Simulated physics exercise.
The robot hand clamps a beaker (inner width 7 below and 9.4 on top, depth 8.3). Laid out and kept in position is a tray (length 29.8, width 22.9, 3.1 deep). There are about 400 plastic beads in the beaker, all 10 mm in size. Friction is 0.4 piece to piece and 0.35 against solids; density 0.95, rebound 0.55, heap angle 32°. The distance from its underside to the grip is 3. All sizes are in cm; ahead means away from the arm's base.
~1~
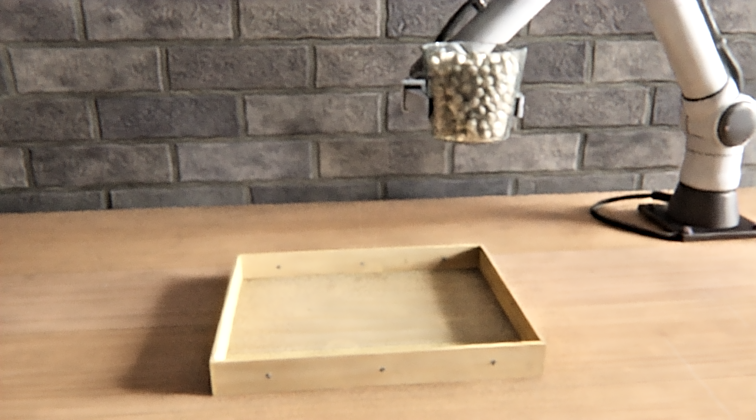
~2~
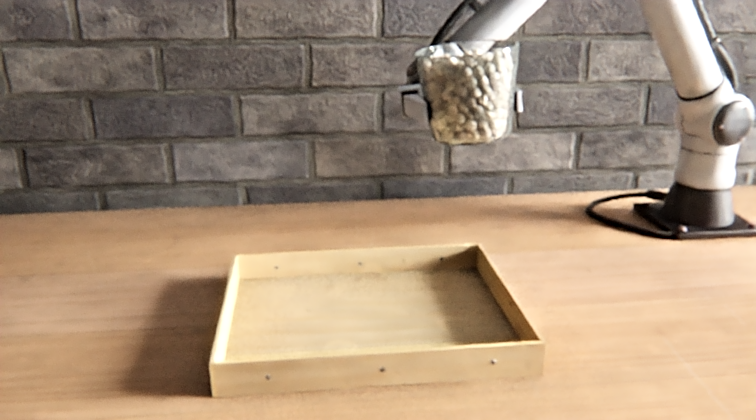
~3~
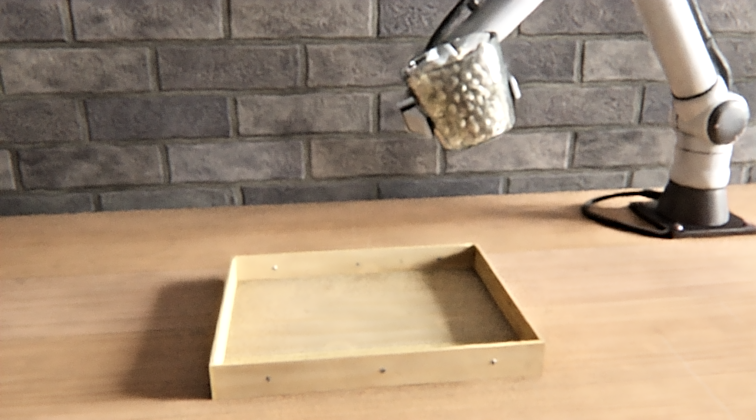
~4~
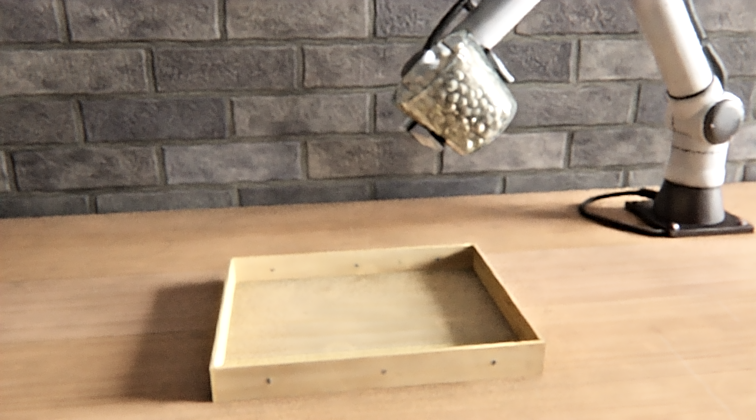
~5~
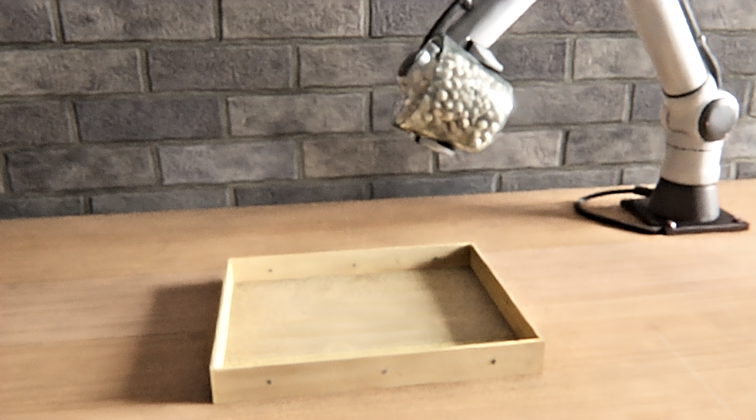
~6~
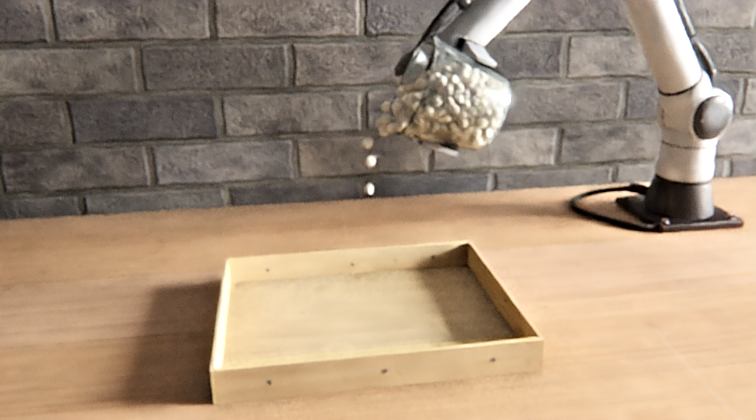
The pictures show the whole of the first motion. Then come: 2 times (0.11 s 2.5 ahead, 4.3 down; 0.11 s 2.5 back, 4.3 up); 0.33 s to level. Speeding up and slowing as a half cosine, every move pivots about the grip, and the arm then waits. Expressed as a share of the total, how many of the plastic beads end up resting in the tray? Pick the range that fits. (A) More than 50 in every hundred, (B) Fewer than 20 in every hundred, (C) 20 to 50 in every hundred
20 to 50 in every hundred (C).
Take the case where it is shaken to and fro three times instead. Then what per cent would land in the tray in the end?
That would give close to 40 percent.
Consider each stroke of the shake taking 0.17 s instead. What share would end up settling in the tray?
Roughly 25 percent then.
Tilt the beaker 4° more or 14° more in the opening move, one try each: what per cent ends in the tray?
First try around 45 %, second around 60 %.
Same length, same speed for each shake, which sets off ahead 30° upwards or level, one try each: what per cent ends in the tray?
I'd say close to 85 percent for the first and close to 70 percent for the second.
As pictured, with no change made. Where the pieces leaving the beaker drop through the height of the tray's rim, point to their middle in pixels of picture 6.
Centre: Roughly (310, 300).
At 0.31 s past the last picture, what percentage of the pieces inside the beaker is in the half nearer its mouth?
Around 45 in a hundred.
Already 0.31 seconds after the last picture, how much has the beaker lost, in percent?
About 20 in a hundred parts are out by then.
Then, 0.31 s on, tilted 68° forward, highest piece 23 above the table; 317 in the beaker, 44 in the tray, 40 in flight or on a rim.
Then, 0.62 s on, tilted 30° forward, highest piece 26 above the table; 250 in the beaker, 128 in the tray, 9 on the table or floor, 14 in flight or on a rim.
Then, 0.97 s on, level, highest piece 28 above the table; 250 in the beaker, 138 in the tray, 13 on the table or floor.
Then, 2.02 s on, level, highest piece 28 above the table; 250 in the beaker, 138 in the tray, 13 on the table or floor.
In the end, 250 in the beaker, 138 in the tray, 13 on the table or floor. That is 34 % in the tray.
